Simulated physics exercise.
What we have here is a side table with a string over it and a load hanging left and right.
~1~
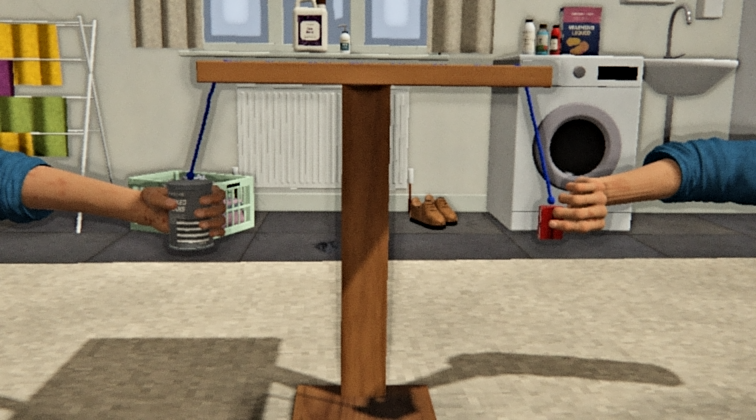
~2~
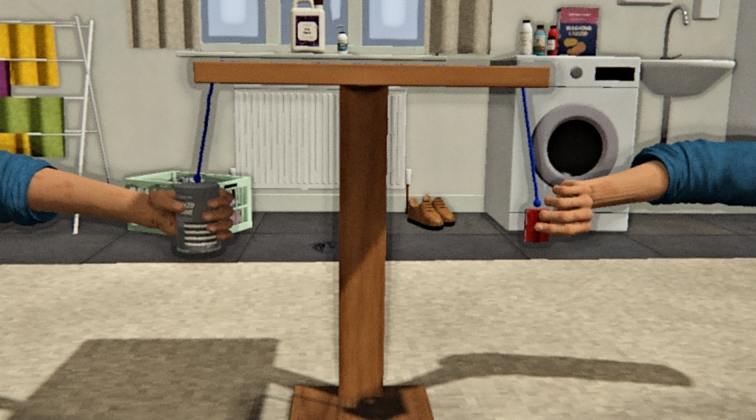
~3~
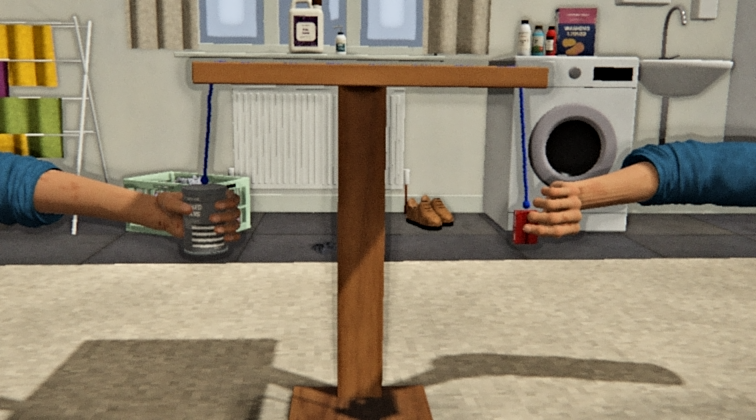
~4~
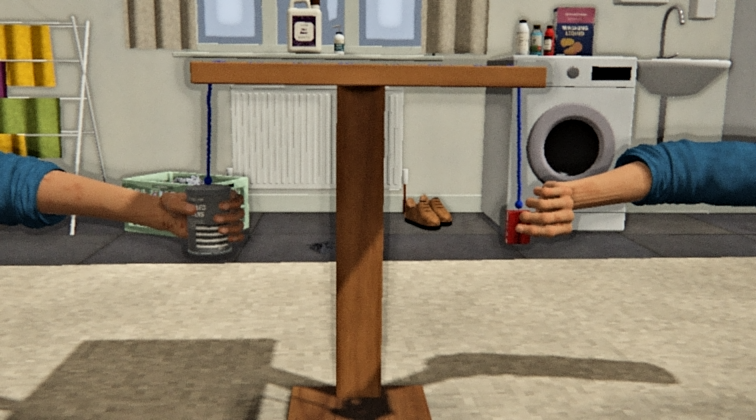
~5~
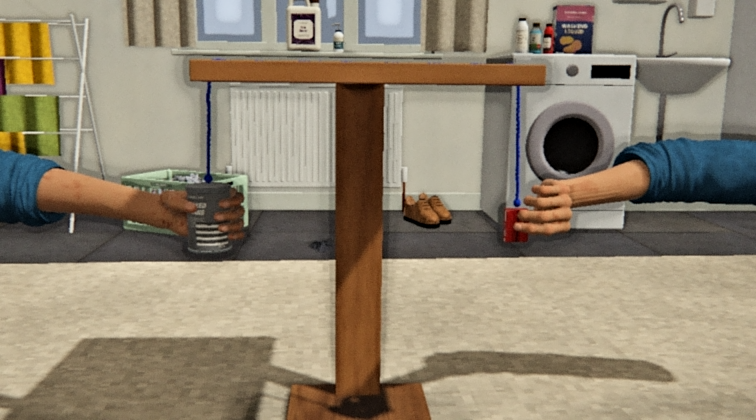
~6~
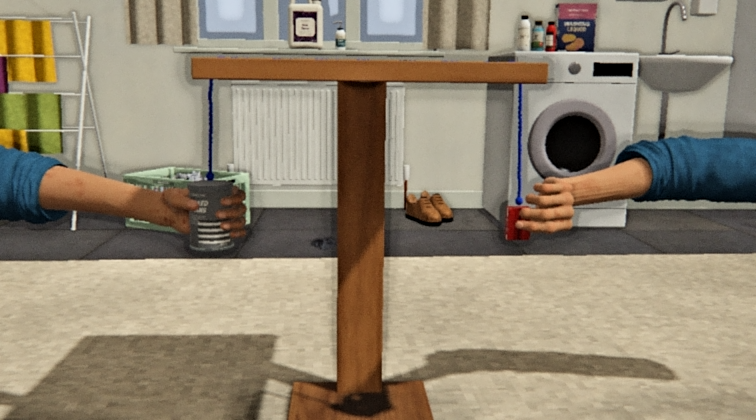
In a laundry room, two hands draw a tin and a red box slightly inward.
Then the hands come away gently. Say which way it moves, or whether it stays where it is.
It heads left.
Then, 0.50 s after the last picture, left tin down on the floor; right matchbox pulled up onto the top.
Then, 0.86 s after the last picture, left tin down on the floor; right matchbox down on the floor.
At rest, left tin down on the floor; right matchbox down on the floor. The string sinks on the left side.
